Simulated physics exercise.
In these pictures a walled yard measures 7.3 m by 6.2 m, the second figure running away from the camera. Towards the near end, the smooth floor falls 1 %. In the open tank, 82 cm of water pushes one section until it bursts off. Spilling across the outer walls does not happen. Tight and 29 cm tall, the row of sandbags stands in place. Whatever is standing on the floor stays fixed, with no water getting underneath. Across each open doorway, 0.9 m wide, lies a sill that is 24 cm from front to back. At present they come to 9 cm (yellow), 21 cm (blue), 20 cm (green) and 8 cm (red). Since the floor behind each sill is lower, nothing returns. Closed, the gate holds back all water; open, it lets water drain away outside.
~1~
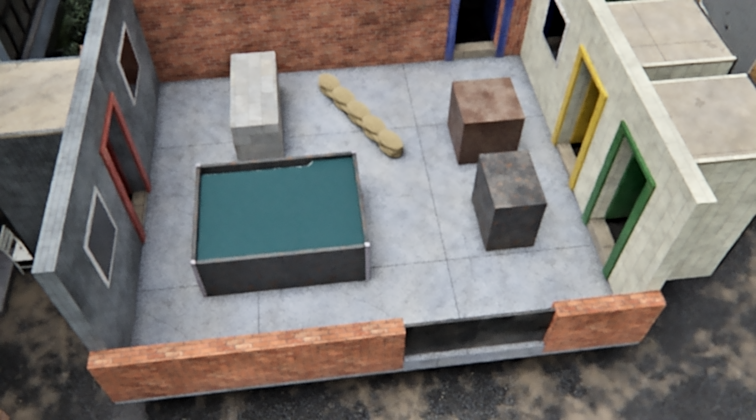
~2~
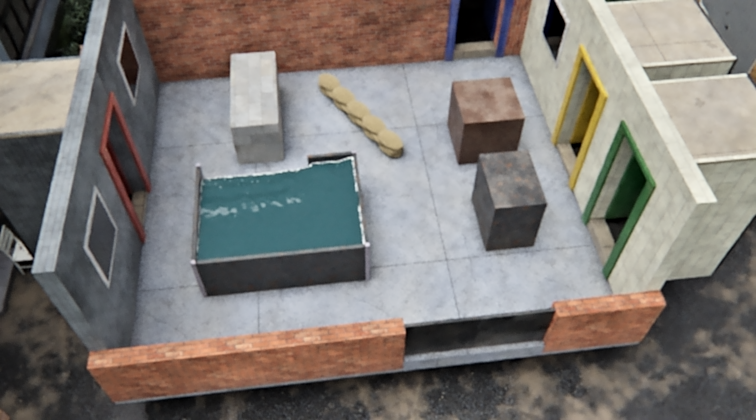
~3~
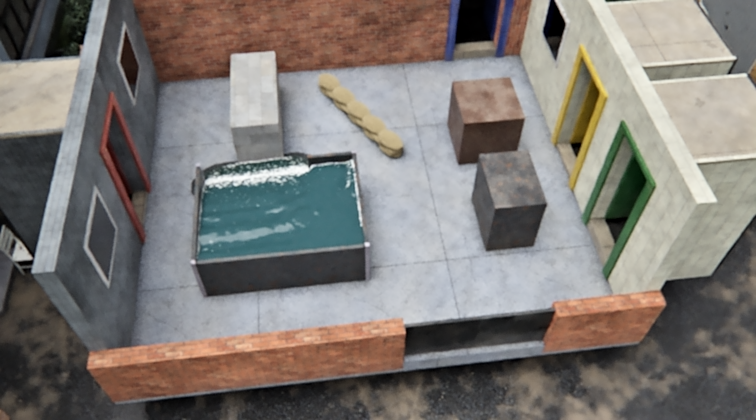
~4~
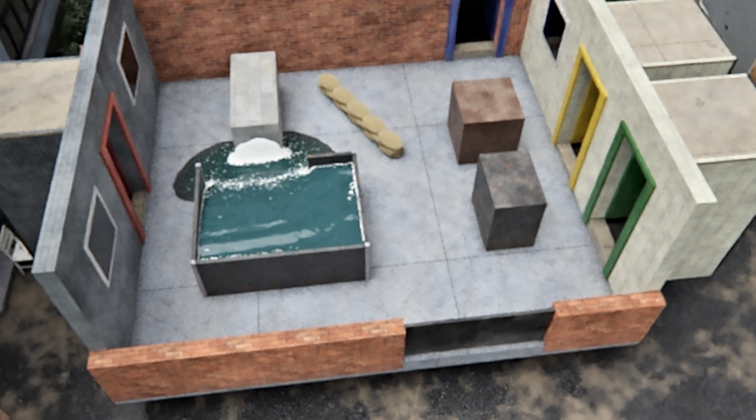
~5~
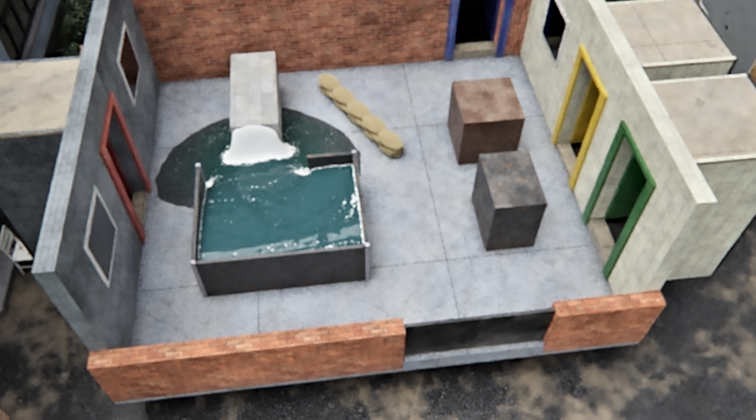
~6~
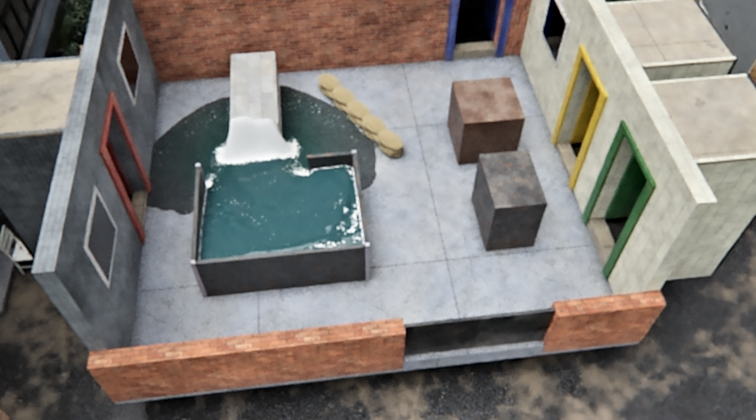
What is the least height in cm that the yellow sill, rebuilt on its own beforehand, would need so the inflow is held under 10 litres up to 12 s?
Around 7.5 cm would be enough.
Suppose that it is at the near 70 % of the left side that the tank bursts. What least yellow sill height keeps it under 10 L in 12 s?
Then 5.5 cm.
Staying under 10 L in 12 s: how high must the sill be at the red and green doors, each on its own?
About 21 cm at red and 7.5 cm at green.
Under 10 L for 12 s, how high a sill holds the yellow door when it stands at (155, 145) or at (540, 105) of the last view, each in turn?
Minimums: About 34 cm and 11.5 cm.
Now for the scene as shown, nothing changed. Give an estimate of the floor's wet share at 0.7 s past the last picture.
About 25 per cent.
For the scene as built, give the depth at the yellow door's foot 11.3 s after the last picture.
A ruler would read roughly 7.0 cm.
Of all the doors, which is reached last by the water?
Final door: Green.
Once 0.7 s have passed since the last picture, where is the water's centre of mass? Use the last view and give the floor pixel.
It lies near (267, 196) in the last picture.
Then, 0.7 s after the last picture water covers 25 % of the floor, deepest (62 cm) near (160, 85); it has not reached the yellow door.
Then, 2.3 s after the last picture water covers 55 % of the floor, deepest (43 cm) near (253, 90); it has not reached the yellow door.
Then, 11.3 s after the last picture water covers 95 % of the floor, deepest (14 cm) near (584, 326); 7 cm at the yellow door, 4 litres in over its 9 cm sill.
At the yellow door as built, the water peaked near 9 cm, 6.9 s after the last picture.
Run again over the same 12 s with other heights there, 15 litres in over 6.5 cm, 4 litres over 9 cm. The limit of 10 litres is kept from about 7.5 cm up.
